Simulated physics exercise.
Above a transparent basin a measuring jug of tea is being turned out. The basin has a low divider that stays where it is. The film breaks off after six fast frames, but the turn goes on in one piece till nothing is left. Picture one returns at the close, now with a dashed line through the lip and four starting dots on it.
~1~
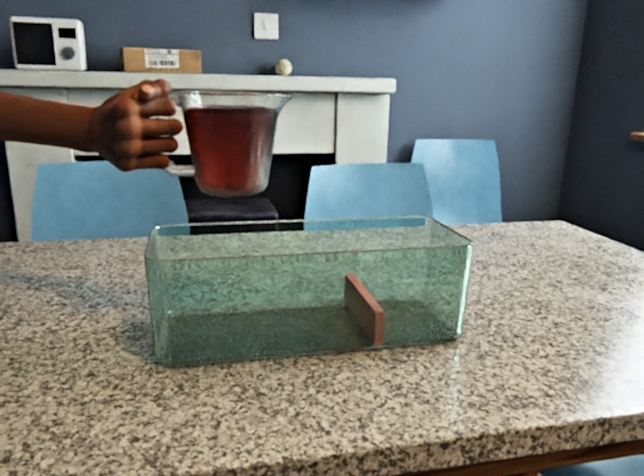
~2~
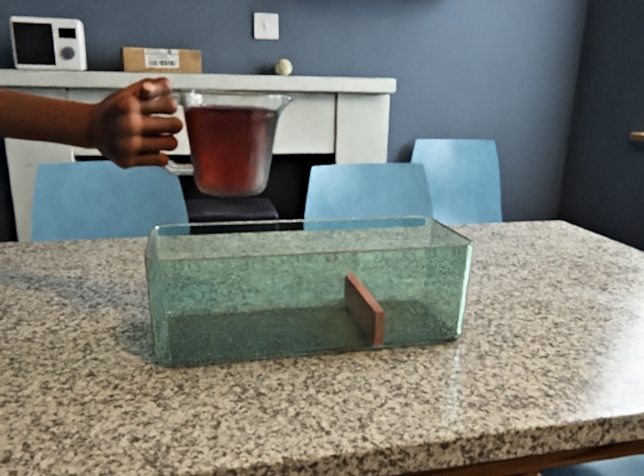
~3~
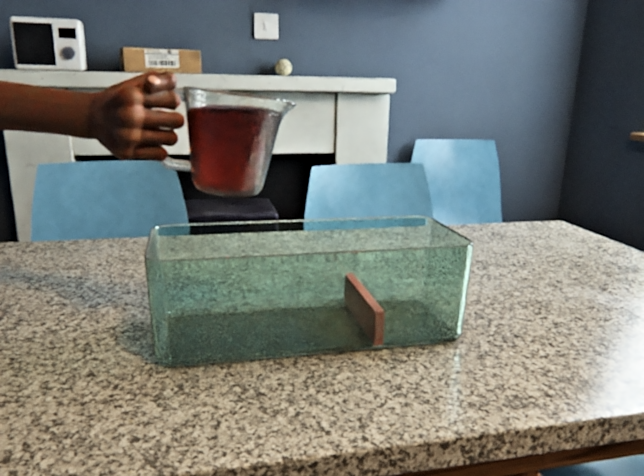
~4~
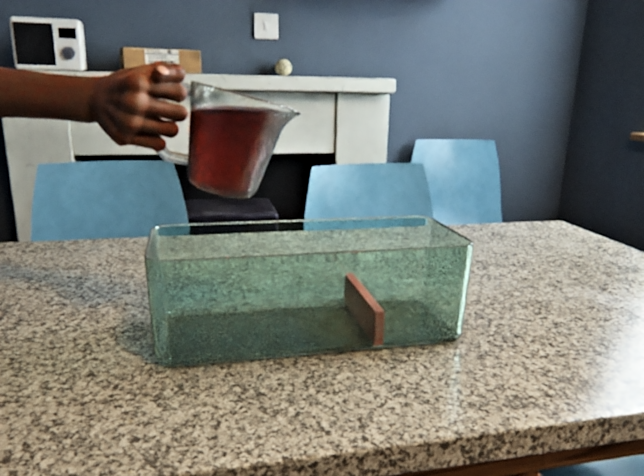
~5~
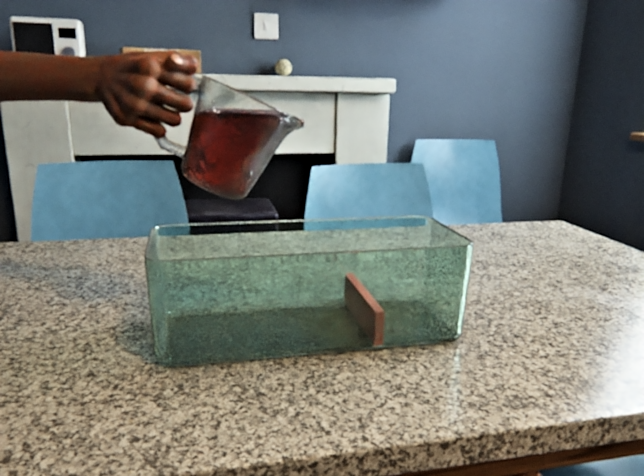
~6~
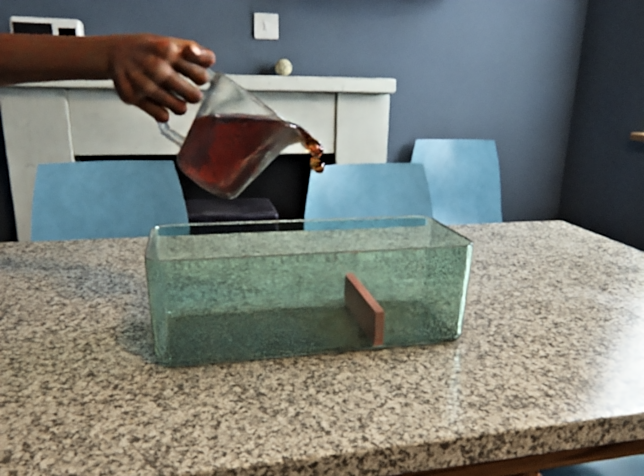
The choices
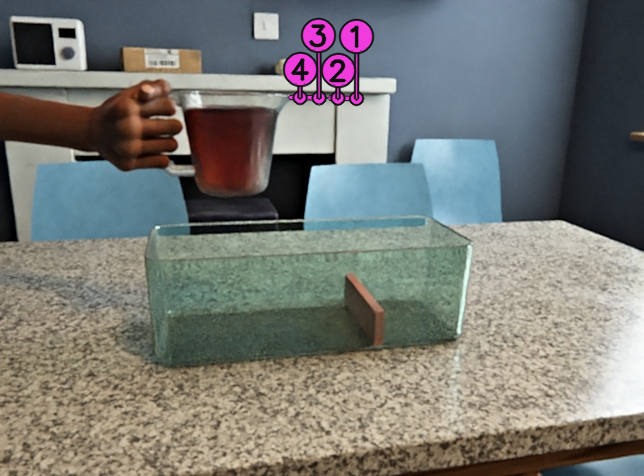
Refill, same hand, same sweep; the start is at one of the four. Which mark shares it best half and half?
The answer is spot 3.
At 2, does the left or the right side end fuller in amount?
The right one.
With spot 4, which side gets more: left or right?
The left side.
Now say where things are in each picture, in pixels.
Upright, lip at (290, 97); basin from (155, 364) to (459, 337); top of the wall at (363, 290); nothing has left yet.
Upright, lip at (291, 99); nothing has left yet.
Tipped about 6°, lip at (294, 104); nothing has left yet.
Tipped about 14°, lip at (299, 113); nothing has left yet.
Tipped about 24°, lip at (302, 125); nothing has left yet.
Tipped about 36°, lip at (304, 140); tea is over the lip, down to (318, 170).
On the marked copy, 1 at (356, 98); 2 at (337, 98); 3 at (319, 97); 4 at (300, 97).
Choosing 1, about 13 % ends left of the wall and 87 % right of it.
Choosing 2, about 23 % ends left of the wall and 76 % right of it.
Choosing 3, about 50 % ends left of the wall and 49 % right of it.
Choosing 4, about 83 % ends left of the wall and 16 % right of it.
